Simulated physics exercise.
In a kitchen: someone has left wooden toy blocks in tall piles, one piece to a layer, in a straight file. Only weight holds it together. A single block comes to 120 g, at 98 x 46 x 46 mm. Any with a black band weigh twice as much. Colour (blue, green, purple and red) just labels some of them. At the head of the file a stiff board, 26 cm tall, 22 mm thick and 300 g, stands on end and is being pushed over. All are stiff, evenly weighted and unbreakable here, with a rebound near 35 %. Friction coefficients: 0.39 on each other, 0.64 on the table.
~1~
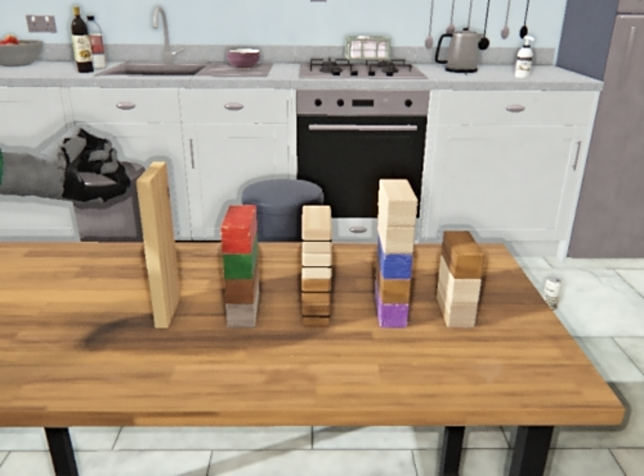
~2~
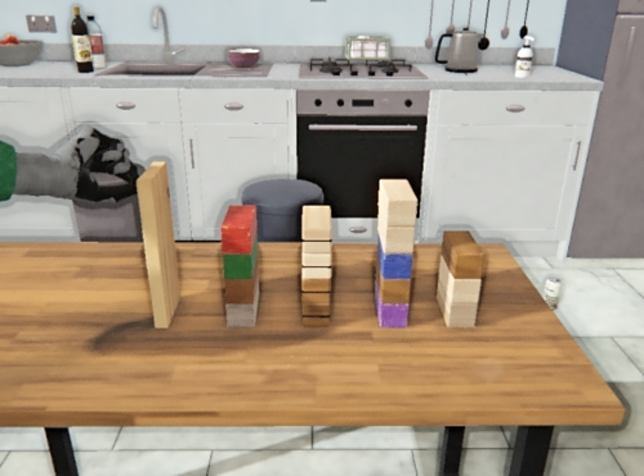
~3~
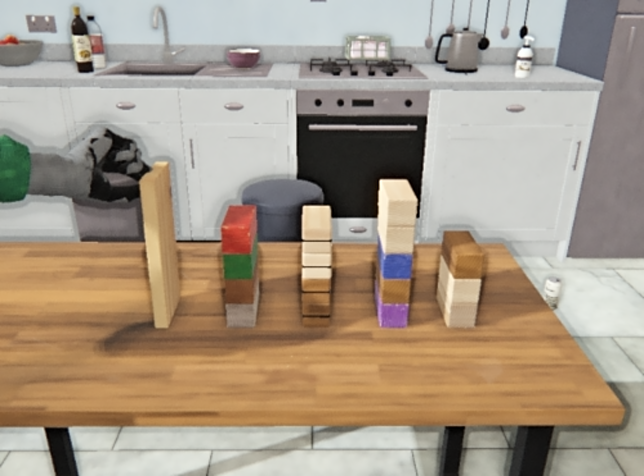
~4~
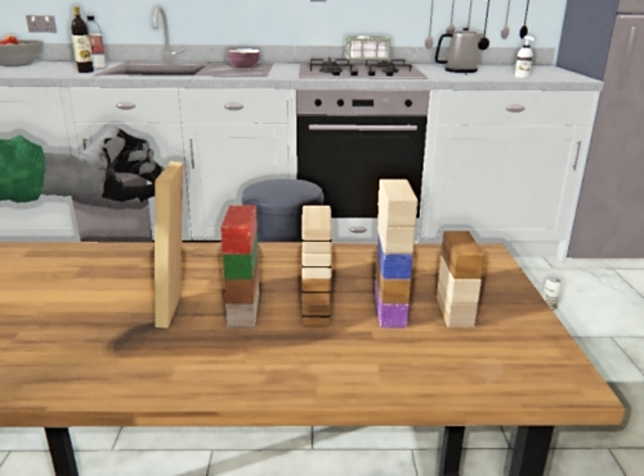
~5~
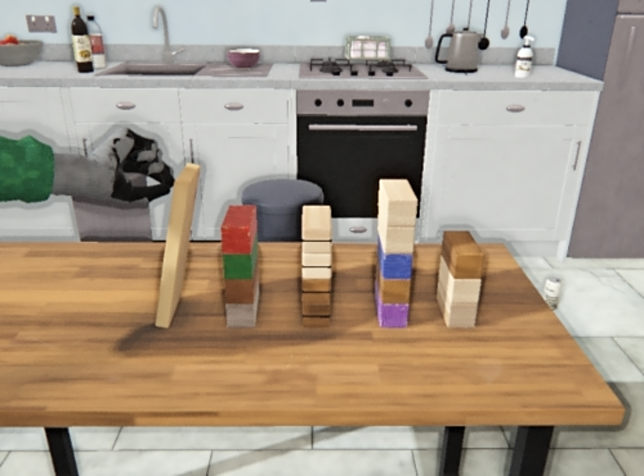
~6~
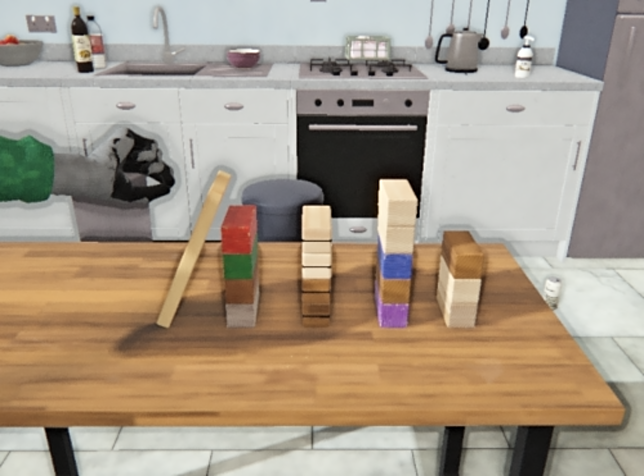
A gloved hand reached in from the left and pushed the top of an upright wooden board, then stopped while the board kept leaning right toward four stacks of toy blocks, which stayed still.
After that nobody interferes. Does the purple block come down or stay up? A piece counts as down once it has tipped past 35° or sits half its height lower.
It remains up.
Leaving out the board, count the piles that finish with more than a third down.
4 in all.
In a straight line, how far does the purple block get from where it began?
Roughly 1 cm away.
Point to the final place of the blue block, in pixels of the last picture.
At about (453, 283).
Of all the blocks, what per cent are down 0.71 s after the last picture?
40 per cent by then.
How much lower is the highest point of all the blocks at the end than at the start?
Some 9 cm lower.
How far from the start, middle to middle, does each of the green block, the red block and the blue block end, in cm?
About: Green 14, red 24, blue 12.
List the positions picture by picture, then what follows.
In the first picture (we follow the side turned to the camera), finger (117, 179) 34 mm short, board 0° from upright; purple block (394, 317); green block (237, 267); blue block (398, 267); no other piece has moved.
The second picture shows finger (129, 179) 15 mm short, board 0° from upright; purple block (394, 317).
The third picture shows finger (140, 179) 3 mm in, board 1° from upright; purple block (394, 317).
The fourth picture shows finger (152, 179) 22 mm in, board 6° from upright; purple block (394, 317); no other piece has moved.
The fifth picture shows finger (161, 179) 35 mm in, stopped, board 12° from upright; purple block (394, 317); no other piece has moved.
The sixth picture shows finger (161, 179) 35 mm in, stopped, board 24° from upright; purple block (394, 317); red block (236, 241); blue block (398, 267); no other piece has moved.
Then, 0.71 s on from the sixth picture, board 66° from upright; 6 of the 16 blocks down; purple block tipped 5°; green block tipped 43°, 44 mm lower.
Then, 1.33 s on from the sixth picture, board 70° from upright; 15 of the 16 blocks down; purple block displaced 10 mm; green block tipped 61°, 48 mm lower.
Finally, board 70° from upright; 15 of the 16 blocks down; purple block displaced 10 mm; green block tipped 61°, 48 mm lower; blue block tipped 44°, 54 mm lower. Seen by the last camera, middles, purple block near (396, 301), green block near (324, 279).
